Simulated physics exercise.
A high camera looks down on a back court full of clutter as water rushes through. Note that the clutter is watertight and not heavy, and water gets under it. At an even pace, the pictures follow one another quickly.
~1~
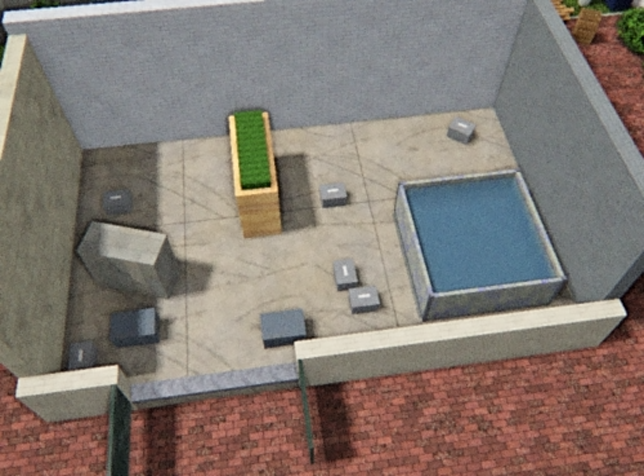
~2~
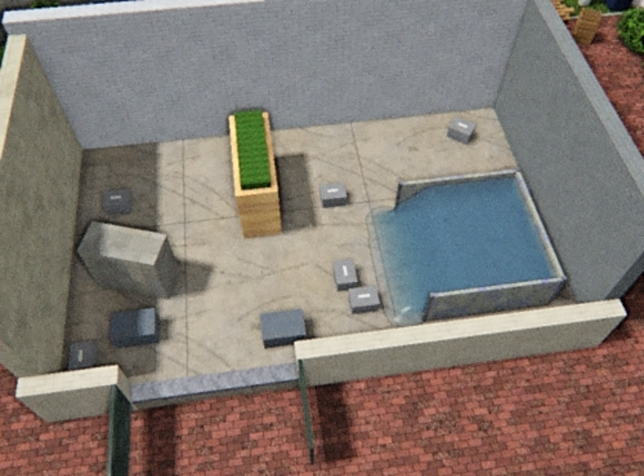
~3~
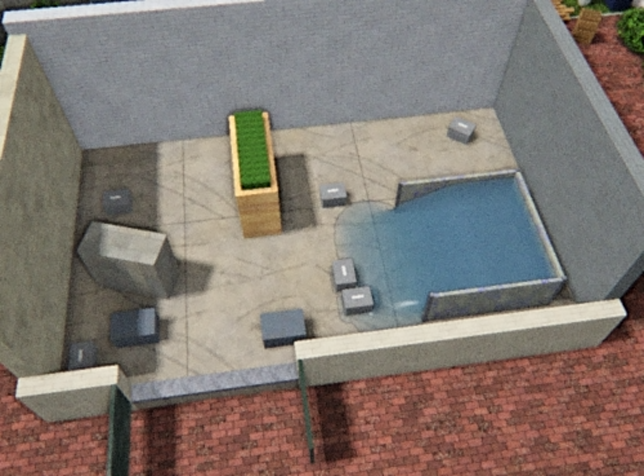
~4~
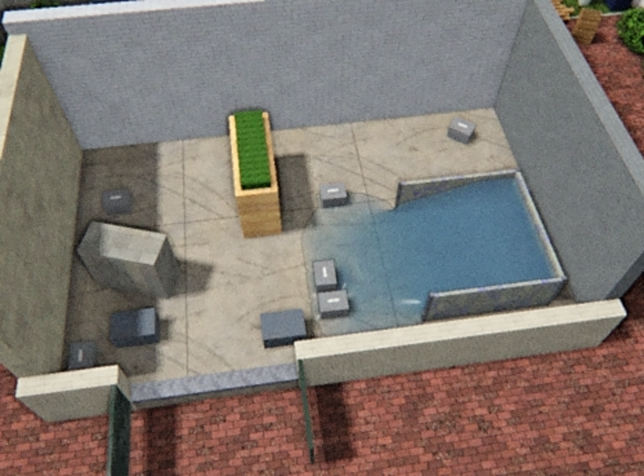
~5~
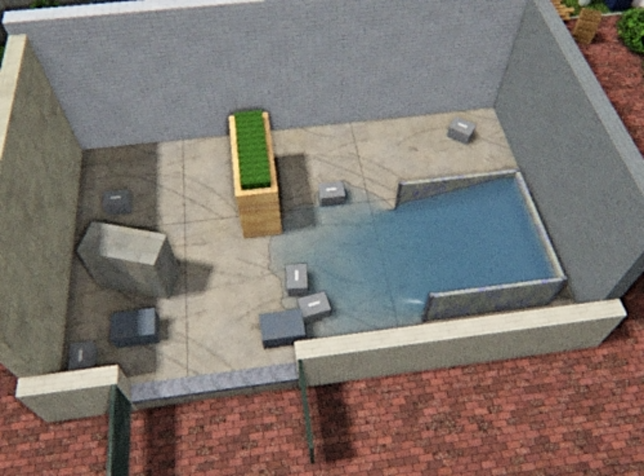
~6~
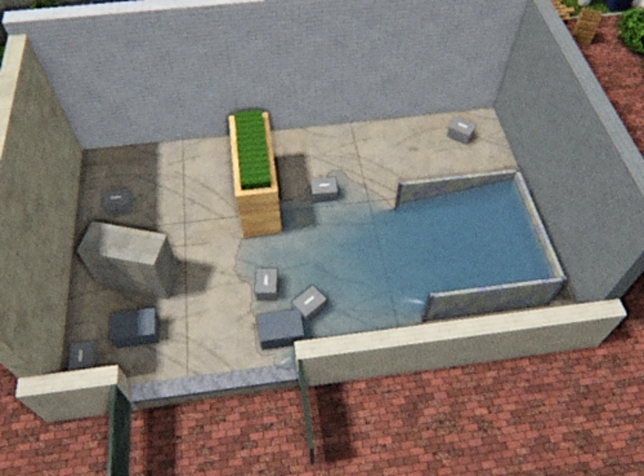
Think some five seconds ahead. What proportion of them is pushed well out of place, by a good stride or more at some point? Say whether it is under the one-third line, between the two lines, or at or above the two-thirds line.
Share: Two thirds and up.
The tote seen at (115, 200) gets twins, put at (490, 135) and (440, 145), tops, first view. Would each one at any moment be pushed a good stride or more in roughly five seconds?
Listed in order: Hardly budges, then hardly budges.
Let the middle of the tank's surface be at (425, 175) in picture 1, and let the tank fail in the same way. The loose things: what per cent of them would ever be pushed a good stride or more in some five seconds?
I'd estimate around 100 percent.
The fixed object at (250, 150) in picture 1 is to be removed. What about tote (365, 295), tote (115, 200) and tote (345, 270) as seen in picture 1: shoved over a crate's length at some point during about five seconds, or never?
Well, the first was pushed clear, the second was pushed clear, and the third was pushed clear.
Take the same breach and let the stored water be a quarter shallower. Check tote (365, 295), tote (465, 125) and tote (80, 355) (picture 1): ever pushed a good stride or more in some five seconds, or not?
The first passed the mark, the next stayed below the mark, and the last stayed below the mark.
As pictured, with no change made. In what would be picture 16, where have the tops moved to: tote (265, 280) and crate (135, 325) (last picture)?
My guess is around (136, 331) and around (98, 340).
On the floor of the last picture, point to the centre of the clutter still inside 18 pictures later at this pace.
Somewhere near (184, 244) in the last view.
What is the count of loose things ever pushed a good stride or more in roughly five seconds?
The answer is 8.
A moment on, 3 of 8 are well off their spots; 1 afloat.
Next, 4 of 8 are well off their spots; 3 afloat.
Later, 6 of 8 are well off their spots; 6 afloat.
In the end, 7 of 8 are well off their spots, and 8 have been at some point; 7 afloat.
